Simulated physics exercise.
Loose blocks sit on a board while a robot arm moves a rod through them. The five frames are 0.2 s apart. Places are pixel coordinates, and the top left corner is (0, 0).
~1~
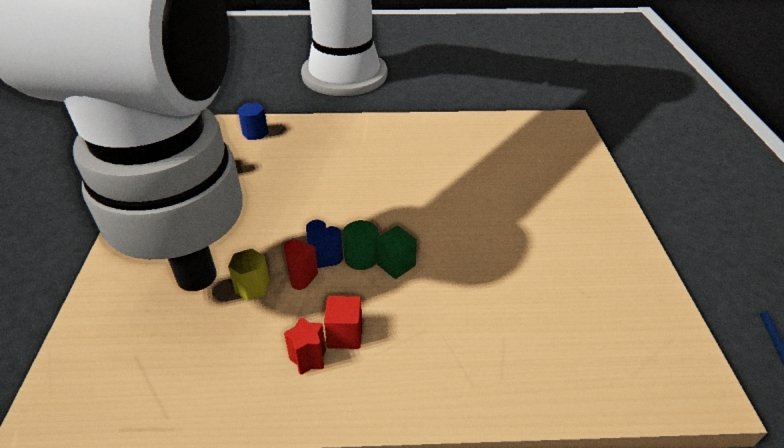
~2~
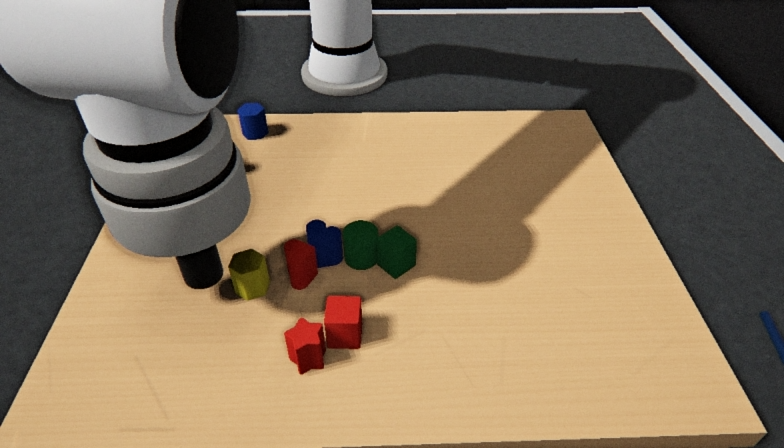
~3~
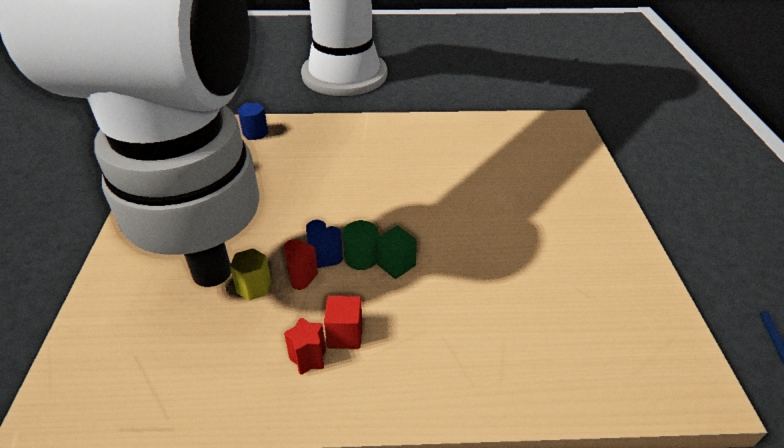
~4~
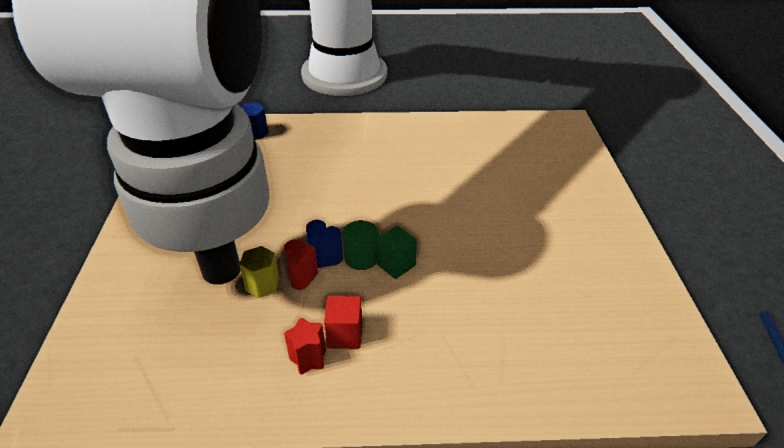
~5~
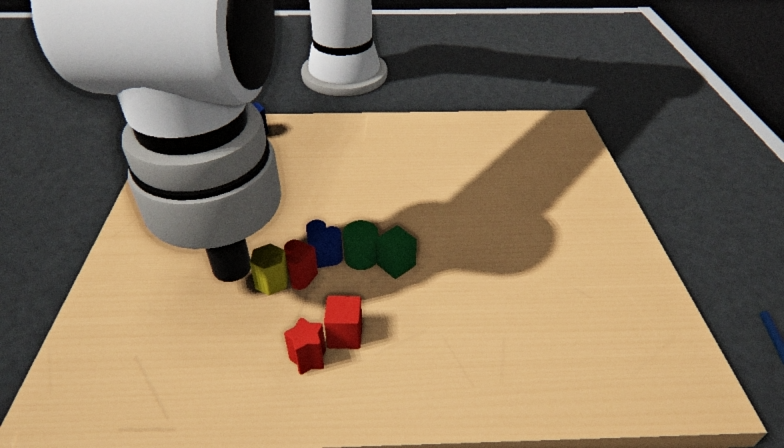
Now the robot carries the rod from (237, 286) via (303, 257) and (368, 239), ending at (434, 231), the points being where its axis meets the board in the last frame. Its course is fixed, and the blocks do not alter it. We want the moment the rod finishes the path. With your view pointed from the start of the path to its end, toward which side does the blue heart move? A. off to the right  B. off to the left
B - off to the left.
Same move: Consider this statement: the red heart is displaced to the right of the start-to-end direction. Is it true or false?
The claim holds.
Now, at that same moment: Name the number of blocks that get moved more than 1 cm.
The way I see it, the answer is three or more.
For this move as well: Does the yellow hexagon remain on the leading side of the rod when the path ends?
No
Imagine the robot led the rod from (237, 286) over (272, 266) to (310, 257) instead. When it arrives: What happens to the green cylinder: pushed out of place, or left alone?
Shifted.
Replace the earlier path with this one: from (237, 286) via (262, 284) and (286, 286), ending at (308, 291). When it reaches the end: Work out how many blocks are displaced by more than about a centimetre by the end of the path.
The count is three or more.
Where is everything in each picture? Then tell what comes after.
The first picture shows rod's lower end (197, 277); yellow hexagon (246, 261); red heart (298, 250); blue heart (321, 231); green cylinder (360, 231).
The second picture shows rod (204, 276); blocks still.
The third picture shows rod (212, 273); blocks still.
The fourth picture shows rod (222, 271); yellow hexagon (257, 258).
The fifth picture shows rod (232, 268); yellow hexagon (267, 256); red heart (298, 250); blue heart (321, 231); green cylinder (360, 231).
On the path given first. One third of the way, rod (301, 239); yellow hexagon (327, 244), turned 80° clockwise; red heart (346, 257), turned 55° clockwise; blue heart (336, 222), turned 60° anticlockwise; green cylinder (366, 228).
Two thirds of the way, rod (369, 221); yellow hexagon (352, 240); red heart (355, 260), turned 95° clockwise; blue heart (391, 198), turned 35° anticlockwise; green cylinder (398, 225).
At the end, rod (435, 213); yellow hexagon (352, 240), turned 130° clockwise; red heart (355, 260), turned 95° clockwise; blue heart (424, 186), turned 85° anticlockwise; green cylinder (442, 228).
